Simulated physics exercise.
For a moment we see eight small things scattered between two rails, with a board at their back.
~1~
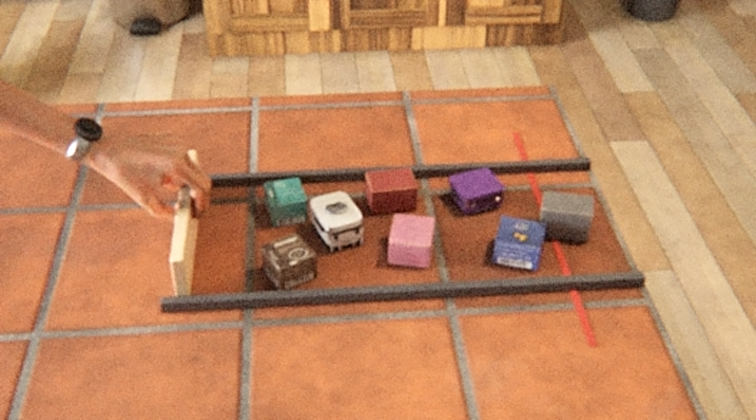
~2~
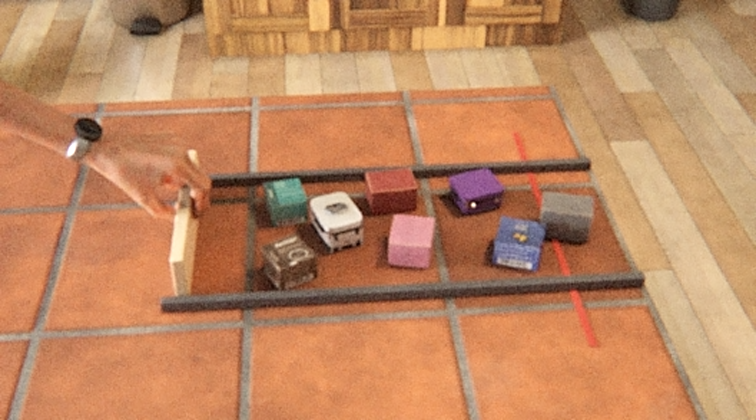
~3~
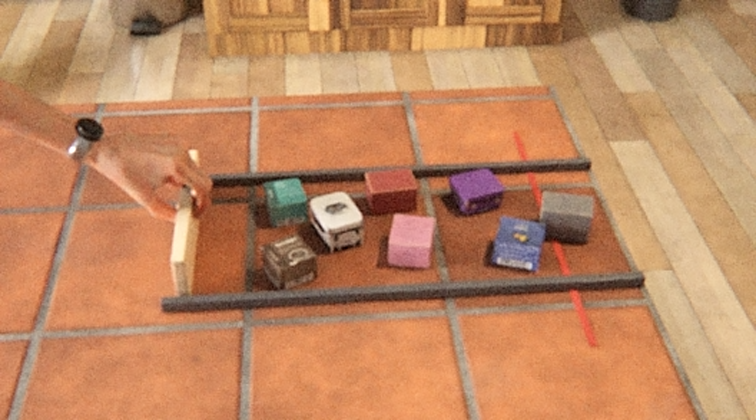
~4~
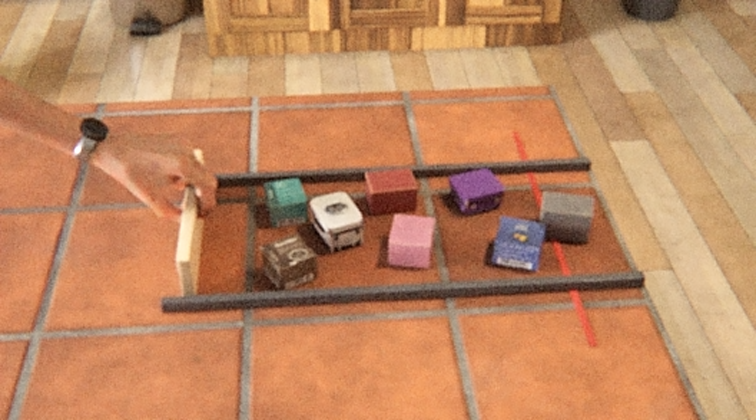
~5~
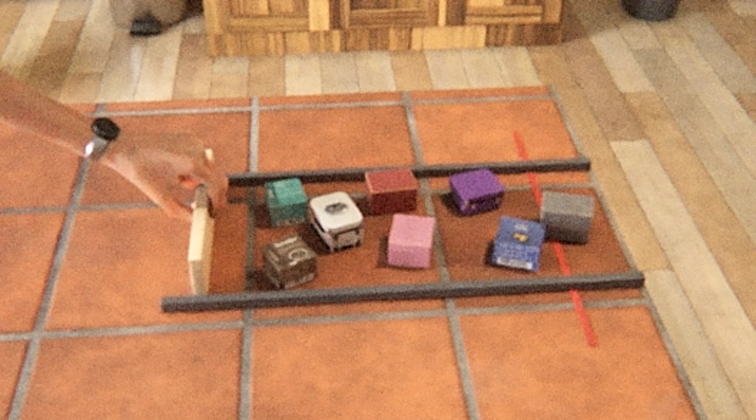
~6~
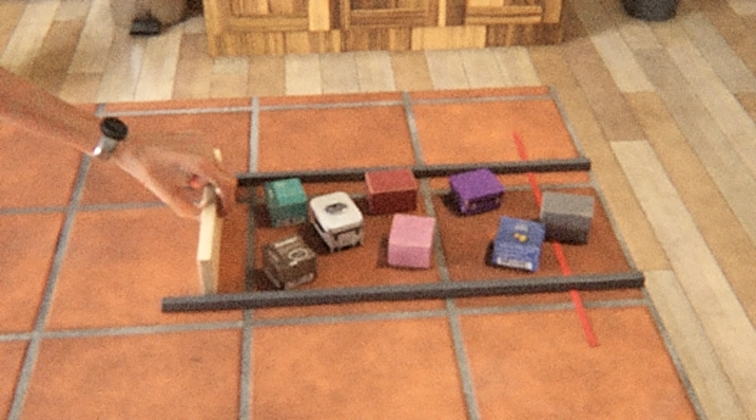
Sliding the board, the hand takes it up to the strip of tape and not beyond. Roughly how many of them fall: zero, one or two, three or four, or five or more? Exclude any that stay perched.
The count that falls off is between three and four.
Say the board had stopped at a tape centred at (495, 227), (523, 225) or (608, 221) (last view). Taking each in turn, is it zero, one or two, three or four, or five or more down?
So in that order I'd say not one; three or four; more than four.
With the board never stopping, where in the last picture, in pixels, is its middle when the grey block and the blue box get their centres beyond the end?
The grey block puts it at (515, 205), the blue box at (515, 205).
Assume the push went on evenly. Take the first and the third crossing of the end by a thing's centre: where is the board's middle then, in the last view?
It sits around (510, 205) and after that around (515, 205).
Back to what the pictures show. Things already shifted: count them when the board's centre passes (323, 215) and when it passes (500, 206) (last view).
The first number is 3, the next one 8.
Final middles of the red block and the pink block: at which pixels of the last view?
First object: (598, 182); second object: (616, 229).
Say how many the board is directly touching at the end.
Contact count: 3.
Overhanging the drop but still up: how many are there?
My count gives 2.
Soon after, none off yet; grey block at rest near (566, 217); blue box at rest near (519, 243); purple case at rest near (476, 193).
In the end, the number that fall off is three or four; gone, purple case, blue box and grey block.
